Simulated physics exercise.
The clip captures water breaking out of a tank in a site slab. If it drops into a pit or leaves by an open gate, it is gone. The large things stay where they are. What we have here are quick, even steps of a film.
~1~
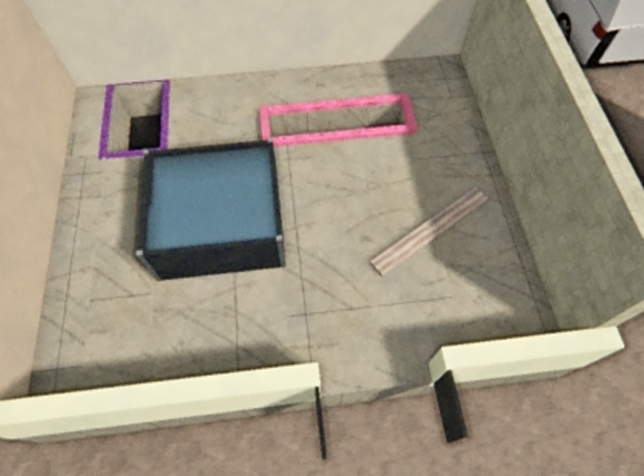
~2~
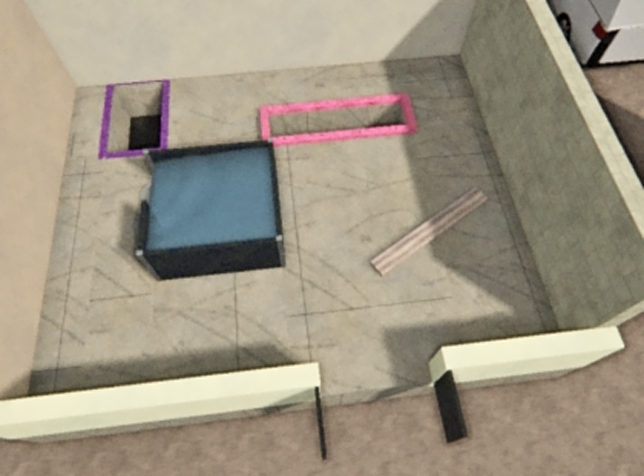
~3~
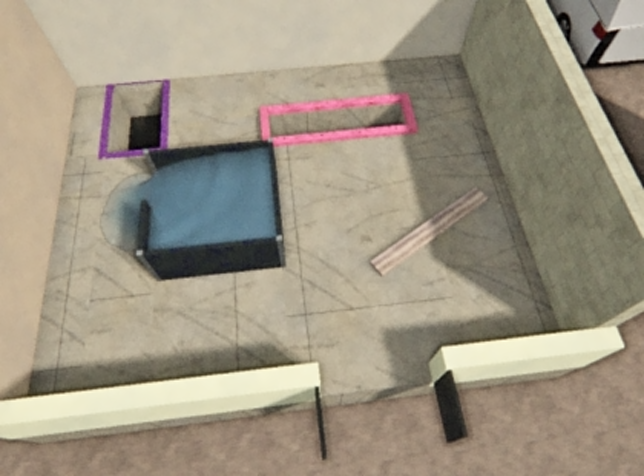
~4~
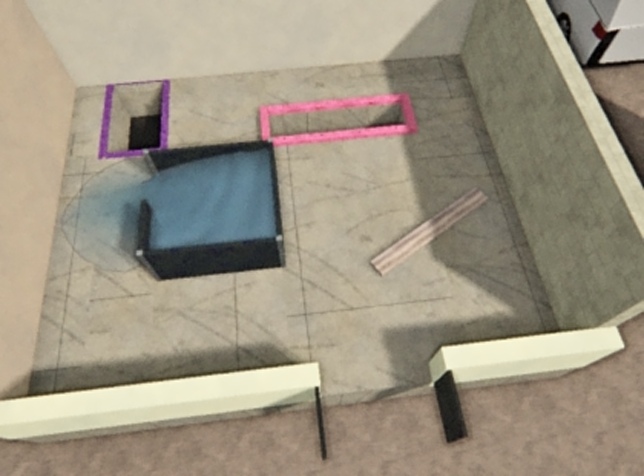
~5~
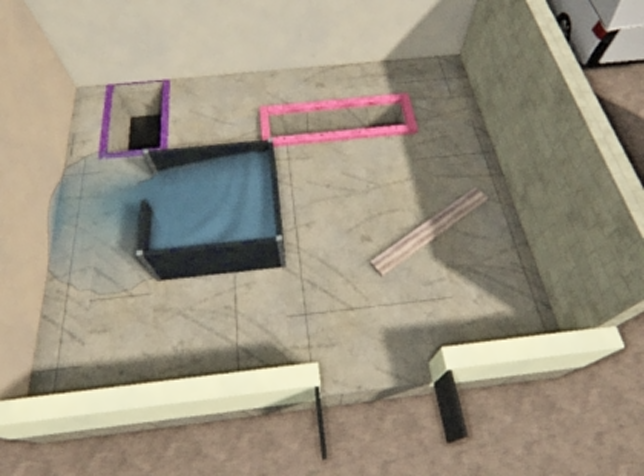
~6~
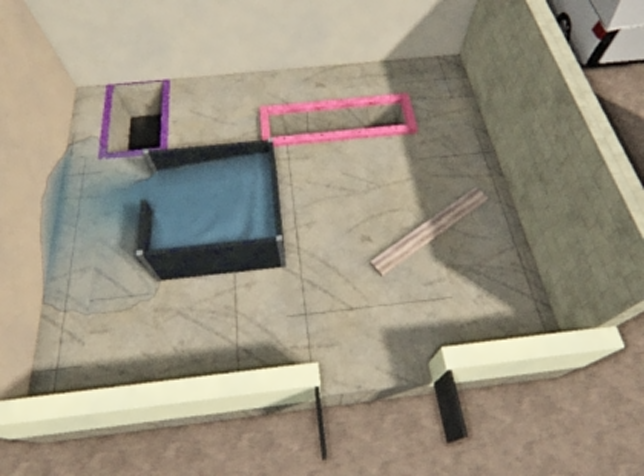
A walled concrete slab on a site is seen from a high angle by a still camera, with gaps in the low pale front wall. A dark-sided tank of blue water sits left of centre, below a purple-framed opening at the back left and a pink rectangular frame, with a pinkish plank to the right. The tank's left side opens, and water pours out leftward, spreading across the floor to the left wall and fanning along it.
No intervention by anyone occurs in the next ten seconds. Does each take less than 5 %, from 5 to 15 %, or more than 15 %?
At the end, the gate gets shy of five per cent; the pink pit gets shy of five per cent; the purple pit gets in excess of fifteen per cent.
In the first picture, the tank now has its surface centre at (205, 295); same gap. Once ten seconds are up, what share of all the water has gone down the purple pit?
I'd put the purple pit at 50 % of the whole.
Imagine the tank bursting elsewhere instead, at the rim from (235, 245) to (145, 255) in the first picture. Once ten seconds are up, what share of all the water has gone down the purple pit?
Purple 30 %.
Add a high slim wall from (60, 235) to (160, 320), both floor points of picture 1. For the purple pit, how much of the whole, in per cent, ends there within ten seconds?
Roughly 65 per cent ends up in the purple pit.
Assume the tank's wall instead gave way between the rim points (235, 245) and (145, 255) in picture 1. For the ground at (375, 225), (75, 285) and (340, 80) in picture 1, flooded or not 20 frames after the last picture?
In the order asked: Sodden, sodden, out of reach.
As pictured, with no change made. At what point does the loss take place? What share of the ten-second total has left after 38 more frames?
About 75 per cent.
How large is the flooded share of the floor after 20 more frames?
Around 30 percent.
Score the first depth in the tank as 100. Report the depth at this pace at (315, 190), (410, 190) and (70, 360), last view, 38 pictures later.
The three come to some 0, 2 and 14 per cent respectively.
A moment on, water covers 15 % of the floor; the gate 0 %, the pink pit 0 %, the purple pit 2 %.
Next, water covers 20 % of the floor; the gate 0 %, the pink pit 0 %, the purple pit 8 %.
Then, water covers 30 % of the floor; the gate 0 %, the pink pit 0 %, the purple pit 21 %.
Later, water covers 55 % of the floor; the gate 1 %, the pink pit 0 %, the purple pit 35 %.
In the end, water covers 65 % of the floor; the gate 2 %, the pink pit 0 %, the purple pit 45 %.
